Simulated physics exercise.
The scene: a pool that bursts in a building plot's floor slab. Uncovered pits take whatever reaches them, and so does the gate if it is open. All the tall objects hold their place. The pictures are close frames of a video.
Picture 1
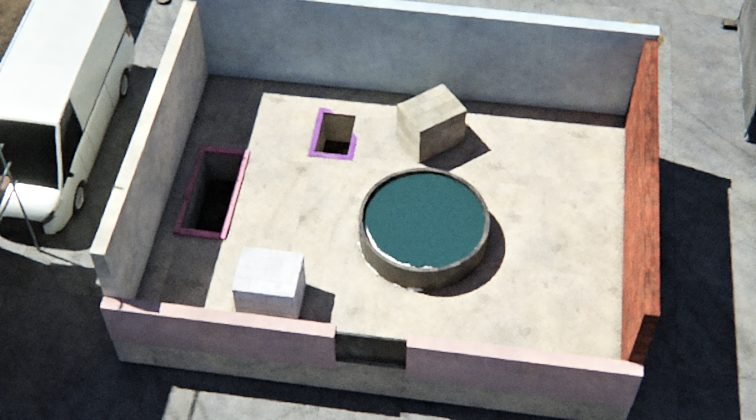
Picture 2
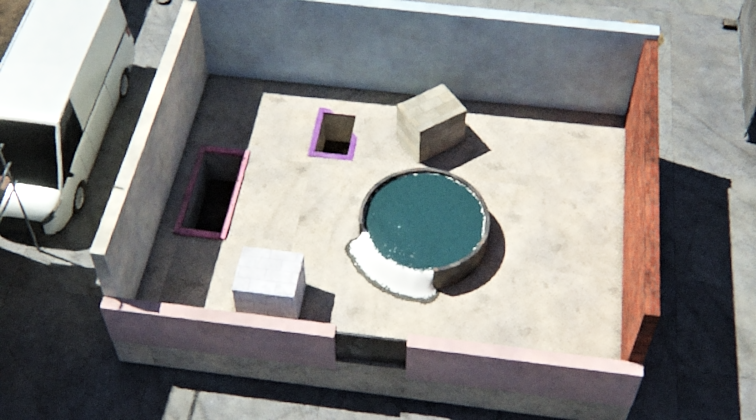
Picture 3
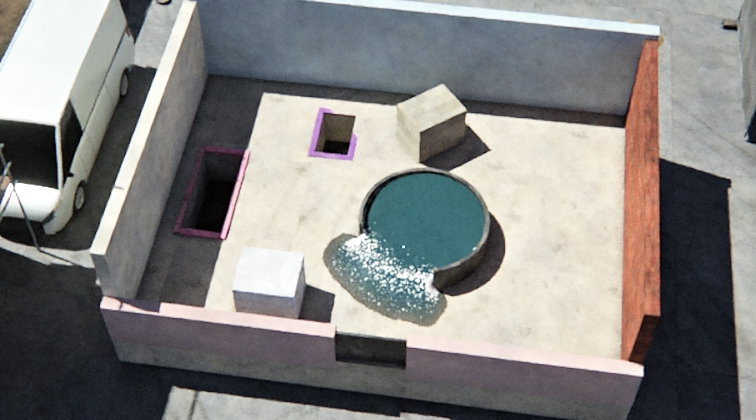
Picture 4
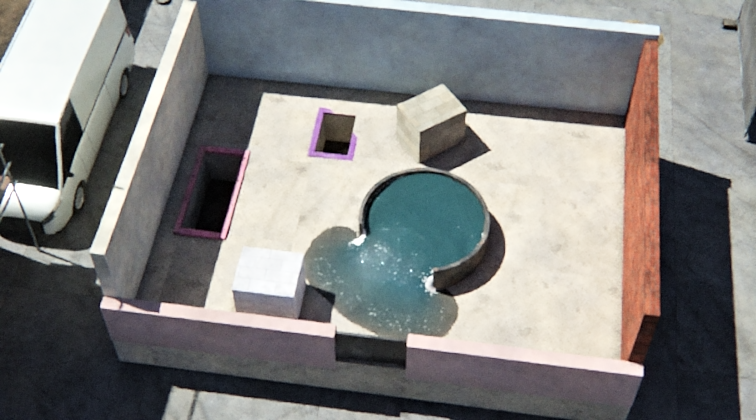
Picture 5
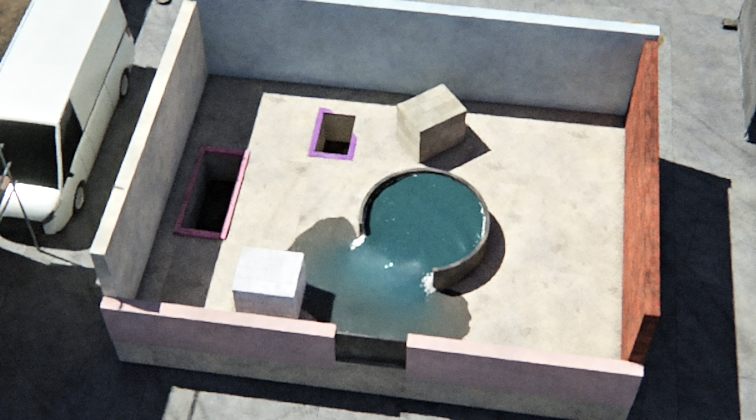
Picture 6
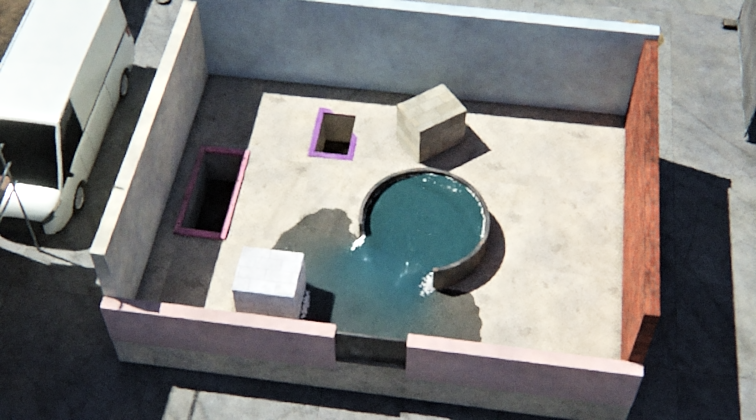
The video shows a round pool inside a walled plot bursting at its lower left side, with foamy water pouring through the gap and spreading across the pale floor around a white block and up to the low front wall.
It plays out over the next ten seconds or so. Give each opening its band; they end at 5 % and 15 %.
The gate takes less than 5 %; the purple pit takes less than 5 %; the pink pit takes between 5 and 15 %.
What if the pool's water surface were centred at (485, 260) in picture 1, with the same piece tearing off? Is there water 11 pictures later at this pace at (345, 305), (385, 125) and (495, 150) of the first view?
In that order: Wet, no water, dry.
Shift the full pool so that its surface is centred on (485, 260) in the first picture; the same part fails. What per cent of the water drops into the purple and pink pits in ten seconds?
Per cent: Purple 8, pink 6.
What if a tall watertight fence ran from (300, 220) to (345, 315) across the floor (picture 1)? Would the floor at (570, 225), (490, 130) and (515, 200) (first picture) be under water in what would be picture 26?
In turn: Clear, dry, dry.
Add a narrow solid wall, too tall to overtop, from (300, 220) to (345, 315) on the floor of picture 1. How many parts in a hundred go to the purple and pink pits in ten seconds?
Roughly, in per cent: Purple 8, pink 2.
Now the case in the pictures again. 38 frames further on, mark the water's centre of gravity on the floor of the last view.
Roughly at (361, 271).
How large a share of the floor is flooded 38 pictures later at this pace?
Close to 60 %.
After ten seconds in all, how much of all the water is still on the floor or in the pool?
I make it 88 per cent.
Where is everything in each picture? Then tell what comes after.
The first frame shows the round pool at (424, 220) is whole and still.
In the second frame, the front is at (350, 245), out from the gap at (386, 272).
In the third frame, water pours out at (386, 272) and has run to (430, 320).
In the fourth frame, water pours out at (386, 273) and has run to a hidden place.
In the fifth frame, the front is at a hidden place, out from the gap at (386, 273).
In the sixth frame, water pours out at (386, 273) and has run to a hidden place.
A moment on, water covers 15 % of the floor; the gate 0 %, the purple pit 0 %, the pink pit 0 %.
Next, water covers 25 % of the floor; the gate 0 %, the purple pit 0 %, the pink pit 0 %.
Then, water covers 40 % of the floor; the gate 0 %, the purple pit 0 %, the pink pit 0 %.
Later, water covers 60 % of the floor; the gate 0 %, the purple pit 0 %, the pink pit 6 %.
In the end, water covers 85 % of the floor; the gate 0 %, the purple pit 3 %, the pink pit 9 %.
